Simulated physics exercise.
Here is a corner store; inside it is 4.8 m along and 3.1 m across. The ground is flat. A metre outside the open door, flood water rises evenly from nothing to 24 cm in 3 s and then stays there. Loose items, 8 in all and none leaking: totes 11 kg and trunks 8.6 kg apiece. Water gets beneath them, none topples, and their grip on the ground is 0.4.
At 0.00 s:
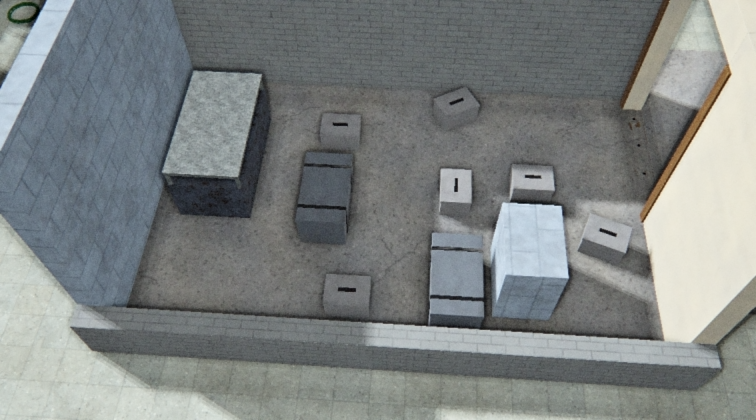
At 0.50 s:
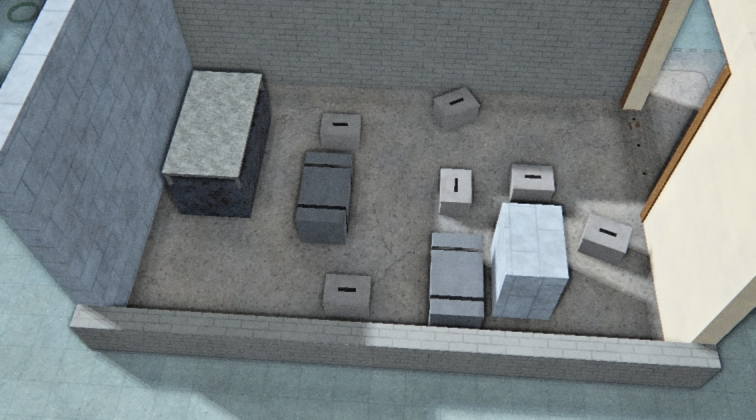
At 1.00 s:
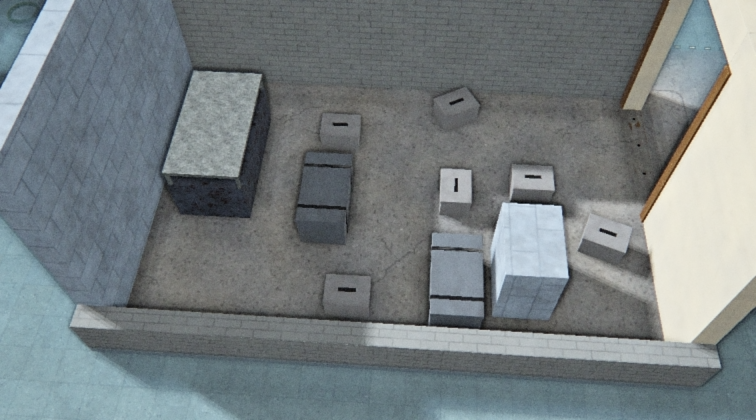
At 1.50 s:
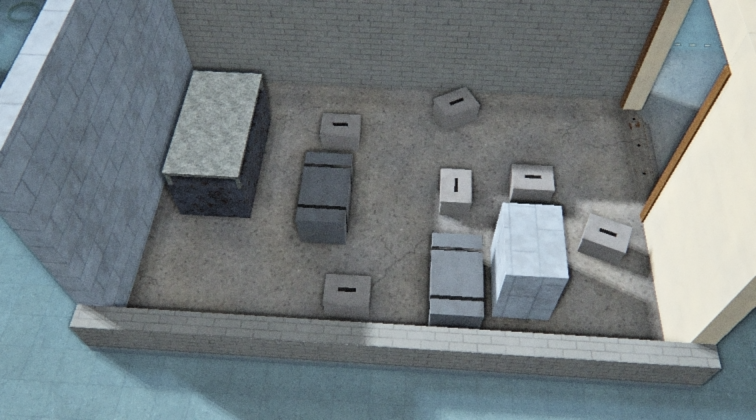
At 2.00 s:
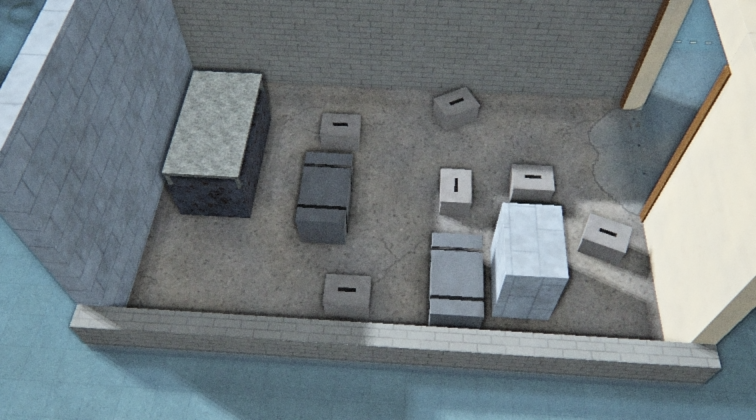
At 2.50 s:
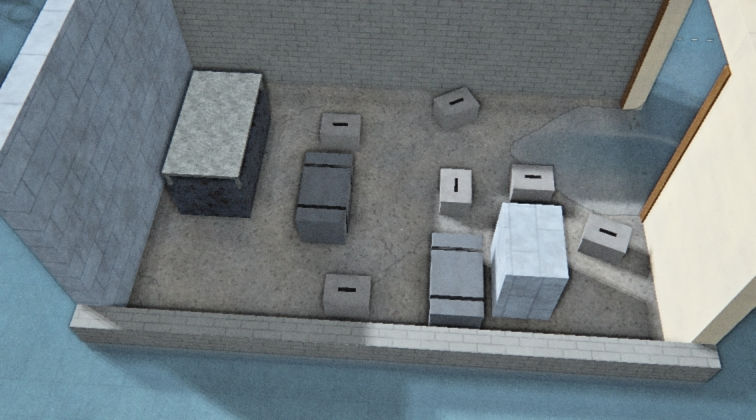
A walled room with blocks and boxes scattered on its floor stayed still while bluish water covered the ground outside, then a shallow sheet of it spread in through the doorway on the right.
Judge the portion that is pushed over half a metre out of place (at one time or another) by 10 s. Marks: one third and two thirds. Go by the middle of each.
Share: Two thirds or more.
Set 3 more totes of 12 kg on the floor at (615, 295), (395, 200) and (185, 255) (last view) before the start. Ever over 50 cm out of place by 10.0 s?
In turn: Under, over, under.
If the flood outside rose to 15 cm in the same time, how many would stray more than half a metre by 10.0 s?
Then 2.
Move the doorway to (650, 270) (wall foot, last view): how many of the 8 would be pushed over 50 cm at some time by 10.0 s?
Then 7.
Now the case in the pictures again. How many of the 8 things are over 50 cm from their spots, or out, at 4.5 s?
I count 2.
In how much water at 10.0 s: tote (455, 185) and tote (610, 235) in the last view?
Roughly 18 and 4 cm.
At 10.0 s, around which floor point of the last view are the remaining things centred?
Around (333, 256).
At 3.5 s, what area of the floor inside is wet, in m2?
Some 4.0 m2.
After 3.5 s 0 of 8 are over 50 cm from their spots; 0 afloat.
After 4.5 s 2 of 8 are over 50 cm from their spots; 0 afloat.
After 7.0 s 5 of 8 are over 50 cm from their spots; 5 afloat.
After 10.0 s 6 of 8 are over 50 cm from their spots, and 6 have been at some point; 6 afloat.
